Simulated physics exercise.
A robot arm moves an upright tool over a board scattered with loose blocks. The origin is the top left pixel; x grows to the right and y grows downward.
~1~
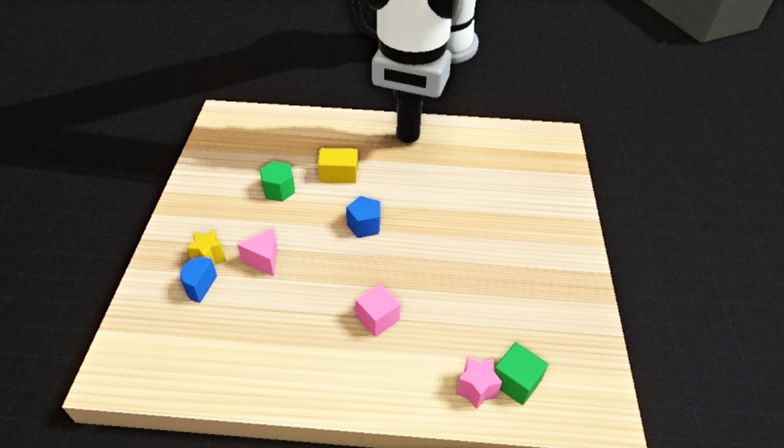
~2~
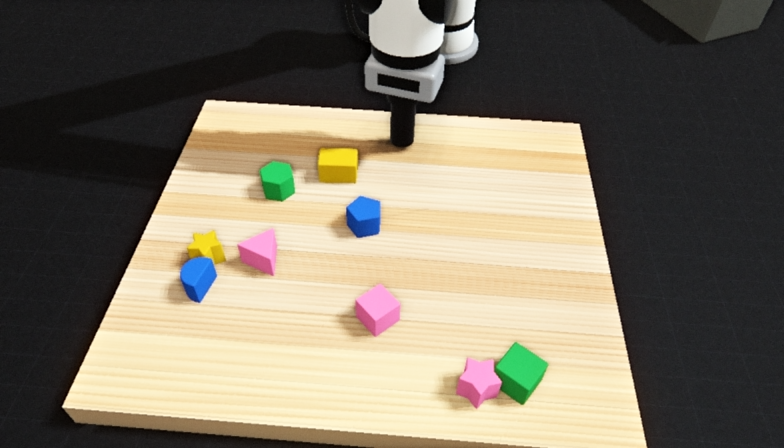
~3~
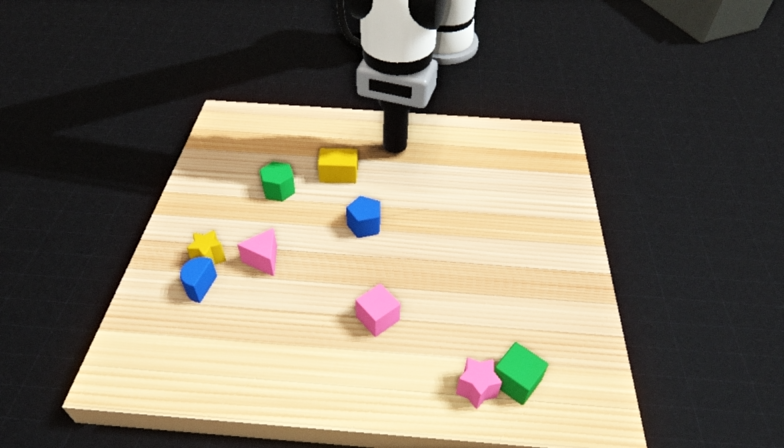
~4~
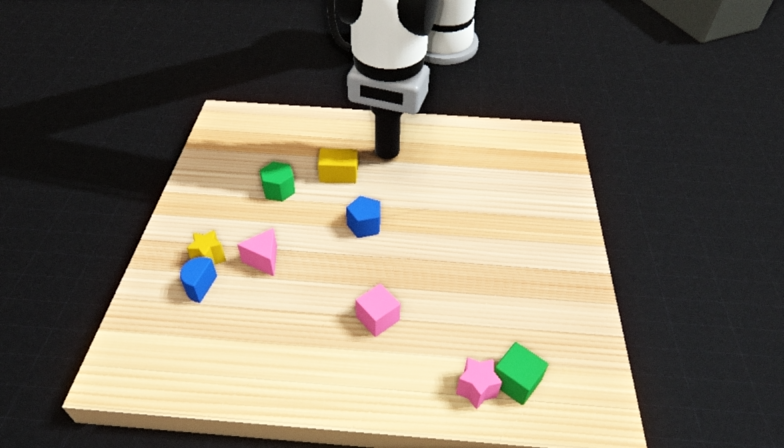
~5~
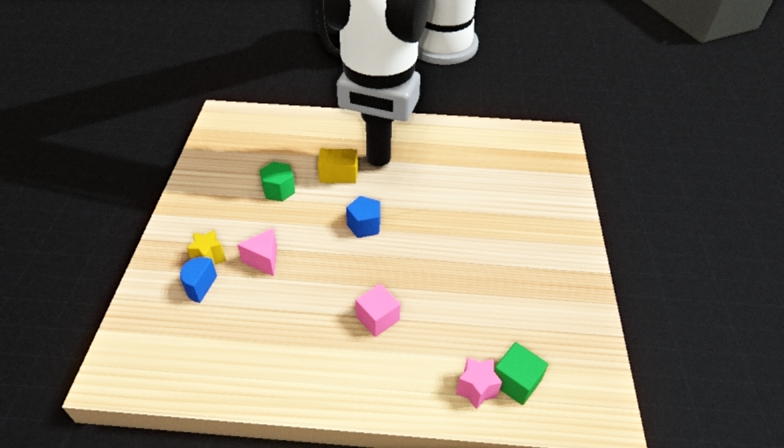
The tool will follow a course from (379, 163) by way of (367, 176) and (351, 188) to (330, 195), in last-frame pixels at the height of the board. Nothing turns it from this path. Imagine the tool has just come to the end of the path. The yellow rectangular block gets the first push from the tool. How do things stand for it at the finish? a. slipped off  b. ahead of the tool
a - slipped off.
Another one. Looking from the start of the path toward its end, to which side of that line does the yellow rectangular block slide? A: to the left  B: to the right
Letter B.
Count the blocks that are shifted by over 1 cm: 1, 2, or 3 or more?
It moves one block.
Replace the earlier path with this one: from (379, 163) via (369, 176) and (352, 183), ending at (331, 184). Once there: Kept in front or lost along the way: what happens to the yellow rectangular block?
The yellow rectangular block won't leave the front of the tool.
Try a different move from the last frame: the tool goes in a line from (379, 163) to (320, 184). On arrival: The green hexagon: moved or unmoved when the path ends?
The green hexagon will not stay where it is.
The first path, step by step. Halfway along, tool (360, 178); yellow rectangular block (328, 159), turned 20° clockwise.
At the end, tool (329, 190); green hexagon unmoved; yellow rectangular block (313, 158), turned 55° clockwise.
